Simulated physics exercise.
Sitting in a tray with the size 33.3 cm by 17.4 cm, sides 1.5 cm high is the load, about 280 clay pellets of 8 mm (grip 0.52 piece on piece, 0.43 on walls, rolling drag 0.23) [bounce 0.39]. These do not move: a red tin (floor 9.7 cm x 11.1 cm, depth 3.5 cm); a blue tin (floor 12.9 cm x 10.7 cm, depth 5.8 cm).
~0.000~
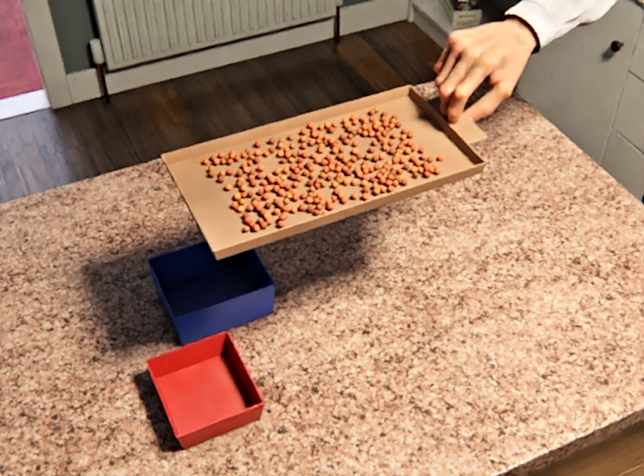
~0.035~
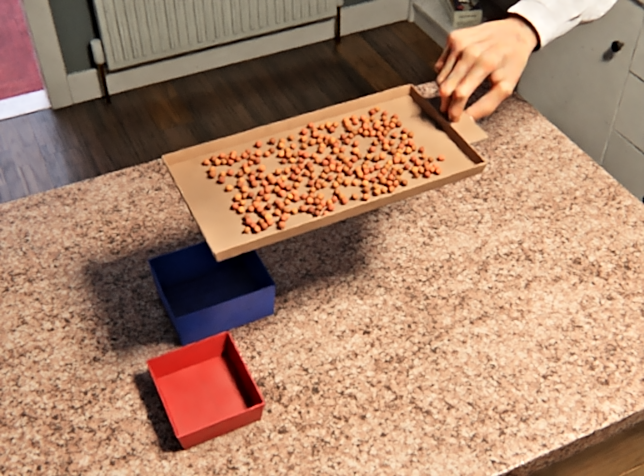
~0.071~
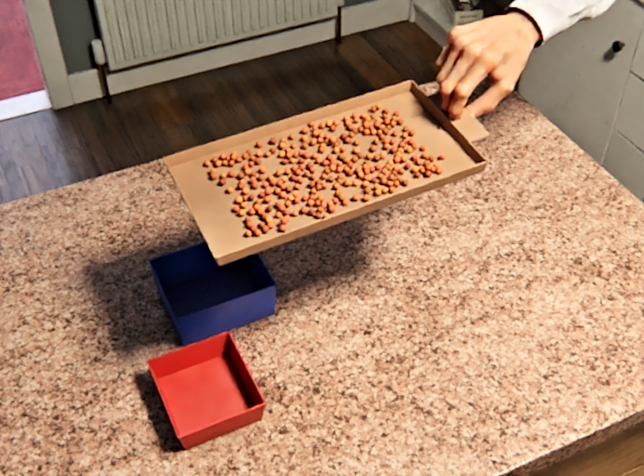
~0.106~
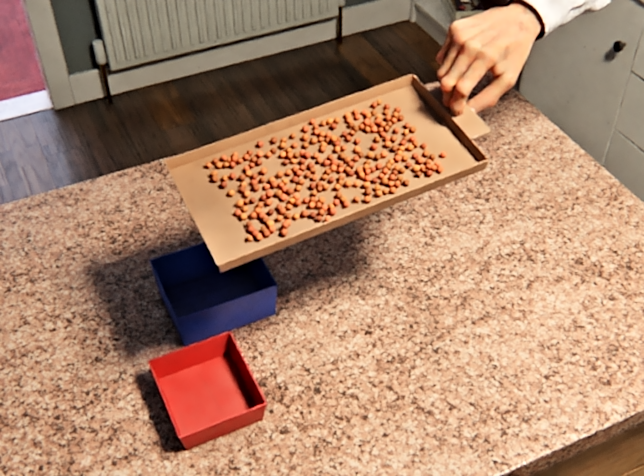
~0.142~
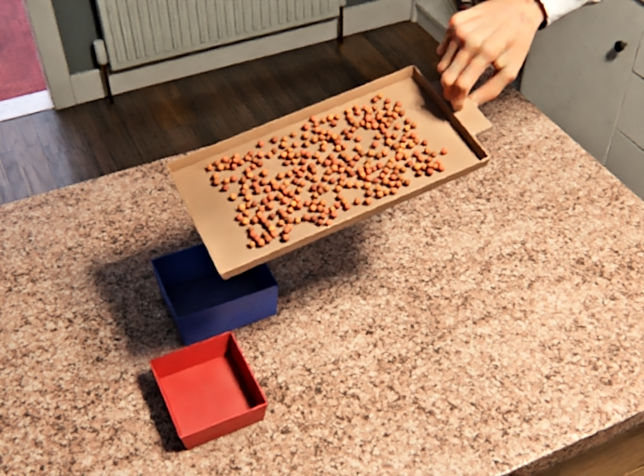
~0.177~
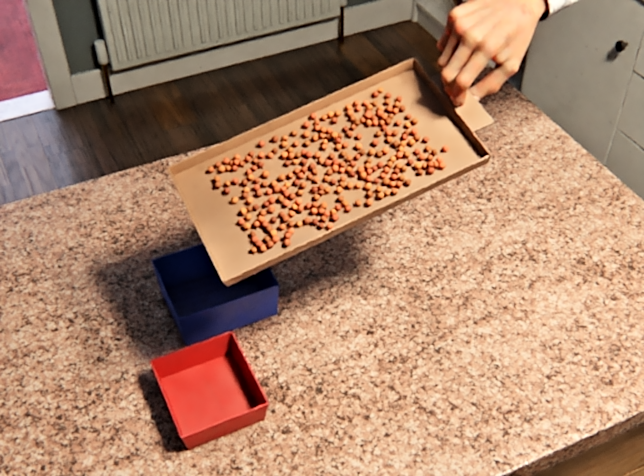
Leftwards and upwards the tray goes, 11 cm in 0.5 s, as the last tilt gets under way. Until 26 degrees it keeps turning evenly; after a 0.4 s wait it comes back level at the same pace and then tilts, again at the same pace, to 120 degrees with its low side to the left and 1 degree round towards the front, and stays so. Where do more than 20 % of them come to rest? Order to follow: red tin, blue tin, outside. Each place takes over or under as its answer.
Red tin - under; blue tin - over; outside everything - over.
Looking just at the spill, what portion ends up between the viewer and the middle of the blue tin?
Roughly 90 percent.
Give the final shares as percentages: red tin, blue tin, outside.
Share at rest, red tin: 0; blue tin: 45; outside: 55.
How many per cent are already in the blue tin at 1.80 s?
Share at that time: Approx. 15 %.
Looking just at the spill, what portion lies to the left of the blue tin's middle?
Close to 10 in a hundred.
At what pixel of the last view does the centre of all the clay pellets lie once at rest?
Near pixel (251, 315).
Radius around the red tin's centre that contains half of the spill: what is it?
Median radius: Approx. 14 cm.
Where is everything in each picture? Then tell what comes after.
The first picture shows tray at (358, 205); tilt 0 degrees; leading edge at (186, 200); middle of the load at (324, 162); red tin at (204, 381); blue tin at (210, 272).
The second picture shows tray at (358, 206); tilt 1 degrees; leading edge at (187, 201); middle of the load at (325, 163).
The third picture shows tray at (359, 208); tilt 3 degrees; leading edge at (188, 205); middle of the load at (325, 163).
The fourth picture shows tray at (359, 210); tilt 6 degrees; low side front left; leading edge at (190, 210); middle of the load at (326, 163).
The fifth picture shows tray at (360, 214); tilt 11 degrees; low side front left; leading edge at (192, 216); middle of the load at (327, 163).
The sixth picture shows tray at (361, 217); tilt 15 degrees; low side front left; leading edge at (194, 222); middle of the load at (328, 163); red tin at (208, 382); blue tin at (214, 272). It turns about 130 degrees a second.
Then, at 0.80 s, tilt 23 degrees; tray 100 %; middle of all pieces on or above the table near (300, 222).
After 1.32 s, tilt 27 degrees; tray 100 %; middle of all pieces on or above the table near (251, 223).
After 1.80 s, tilt 89 degrees; tray 75 %, blue tin 15 %, in the air 10 %; middle of all pieces on or above the table near (233, 267).
After 2.25 s, tilt 120 degrees; blue tin 45 %, outside 55 %; middle of all pieces on or above the table near (254, 316).
At rest (2.7 s), tray 0 %, red tin 0 %, blue tin 45 %, outside 55 %.
